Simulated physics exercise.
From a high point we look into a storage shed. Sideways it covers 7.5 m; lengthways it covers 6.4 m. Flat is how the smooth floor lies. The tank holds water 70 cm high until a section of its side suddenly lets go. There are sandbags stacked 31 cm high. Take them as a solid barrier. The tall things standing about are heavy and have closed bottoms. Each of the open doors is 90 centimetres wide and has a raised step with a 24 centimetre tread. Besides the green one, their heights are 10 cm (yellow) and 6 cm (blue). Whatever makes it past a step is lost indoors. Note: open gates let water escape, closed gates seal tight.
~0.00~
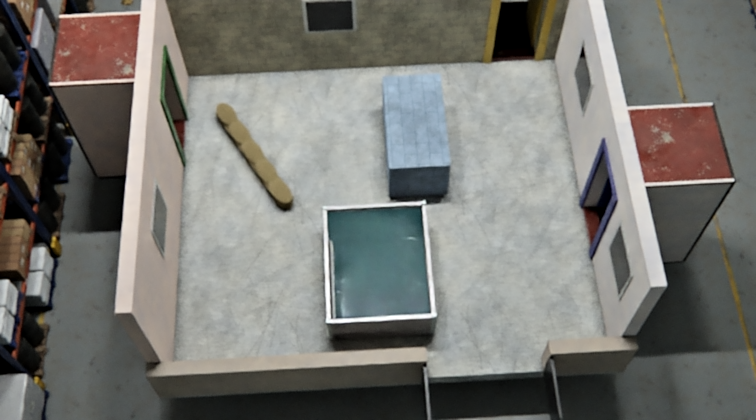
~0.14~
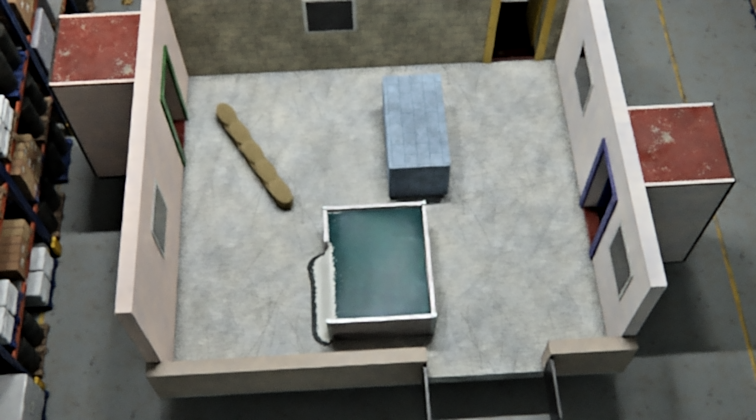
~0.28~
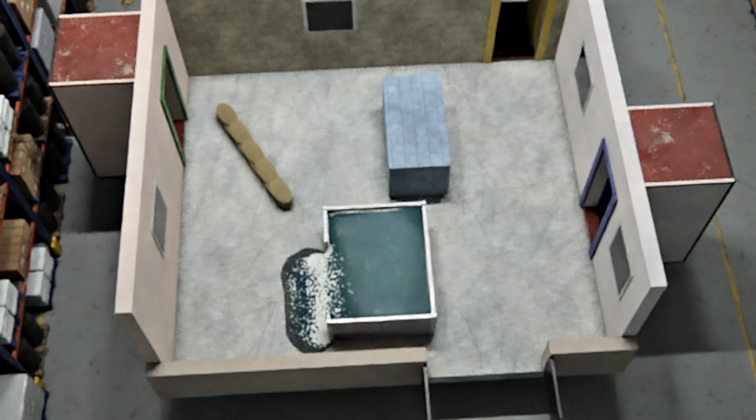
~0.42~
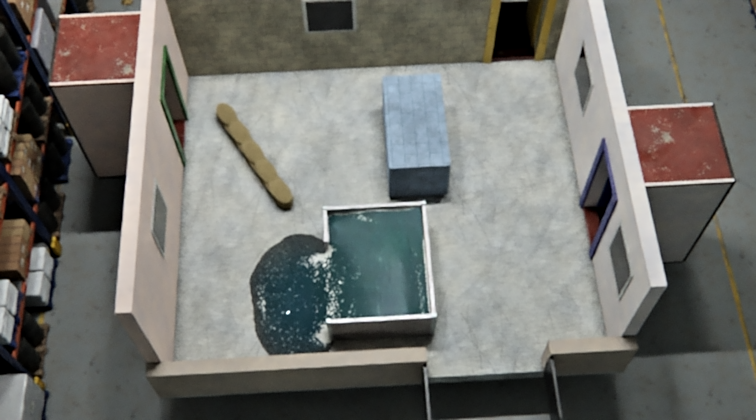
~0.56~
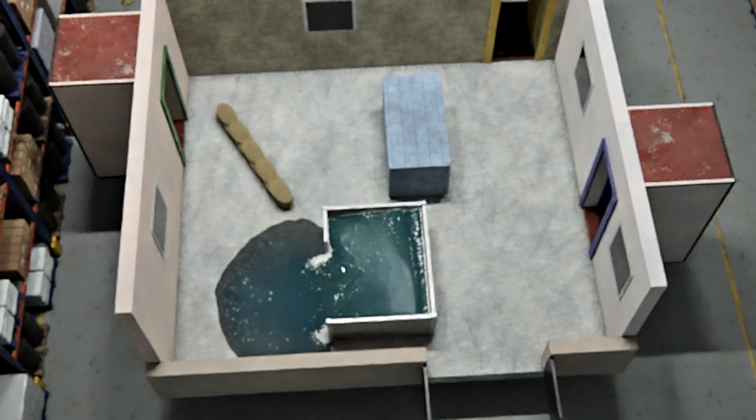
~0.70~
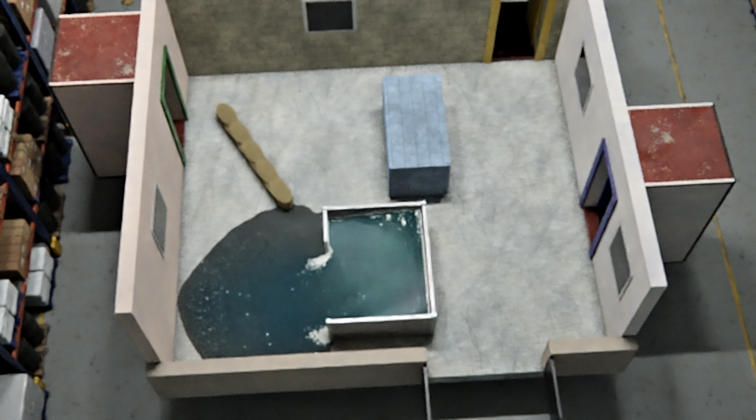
A tank of water opens on its left side and water spreads across the floor.
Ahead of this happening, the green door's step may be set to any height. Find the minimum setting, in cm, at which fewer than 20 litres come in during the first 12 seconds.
The minimum is about 21 cm.
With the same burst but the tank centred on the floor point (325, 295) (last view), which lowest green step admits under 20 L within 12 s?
23 cm or thereabouts.
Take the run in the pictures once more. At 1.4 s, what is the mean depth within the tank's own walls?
I'd put it at some 38 centimetres on average.
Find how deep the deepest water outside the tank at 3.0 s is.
Max depth: Around 28 cm.
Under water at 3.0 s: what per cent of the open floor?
30 %.
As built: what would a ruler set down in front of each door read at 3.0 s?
Before yellow it's 0 cm, before green 6 cm, before blue 0 cm.
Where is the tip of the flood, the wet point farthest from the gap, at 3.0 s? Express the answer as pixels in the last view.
In the last picture, around (189, 80).
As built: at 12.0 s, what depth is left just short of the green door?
The depth there is around 7.0 cm.
After 1.4 s water covers 20 % of the floor, deepest (57 cm) near (184, 377); it has not reached the green door.
After 3.0 s water covers 30 % of the floor, deepest (28 cm) near (258, 315); 6 cm at the green door, 0 litres in over its 6 cm step.
After 12.0 s water covers 85 % of the floor, deepest (8 cm) near (357, 72); 7 cm at the green door, 233 litres in over its 6 cm step.
At the green door as built, the water arrived by 2.0 s and peaked near 22 cm at 4.4 s.
With a step of 18.5 cm, 35 litres would have come in within the 12 s; with 25 cm, 8 litres. So under 20 litres takes about 21 cm.
